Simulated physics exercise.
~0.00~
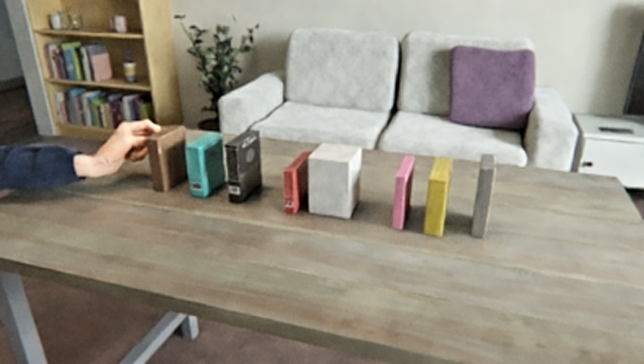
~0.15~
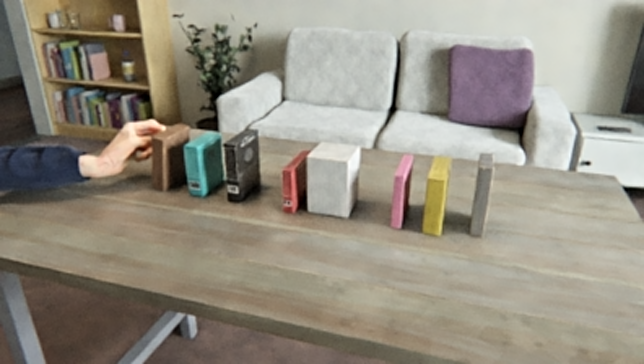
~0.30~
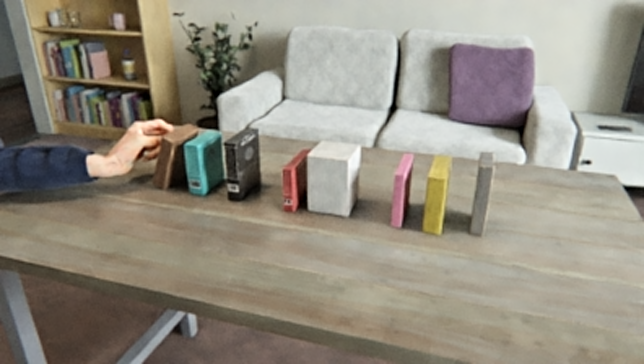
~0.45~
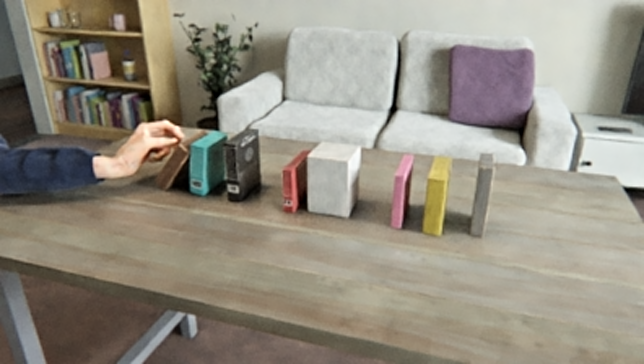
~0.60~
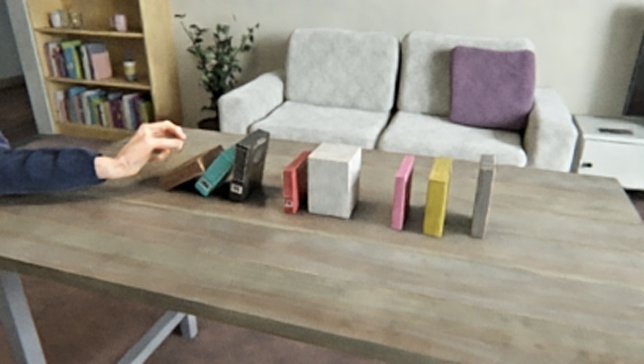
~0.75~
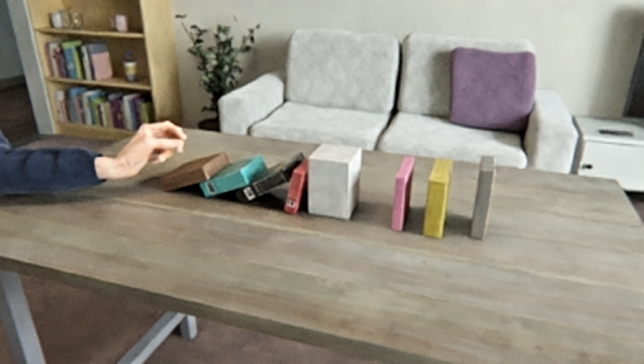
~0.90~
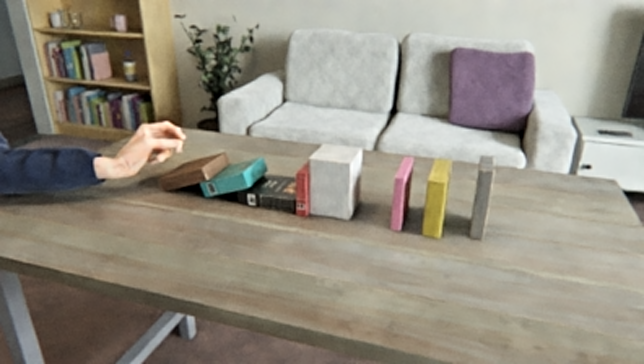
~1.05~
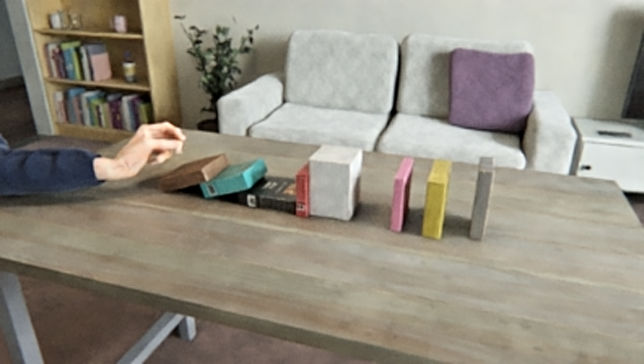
Brown board tipped by a hand toppling turquoise and black packets rightward, the red one staying upright against the still white block.
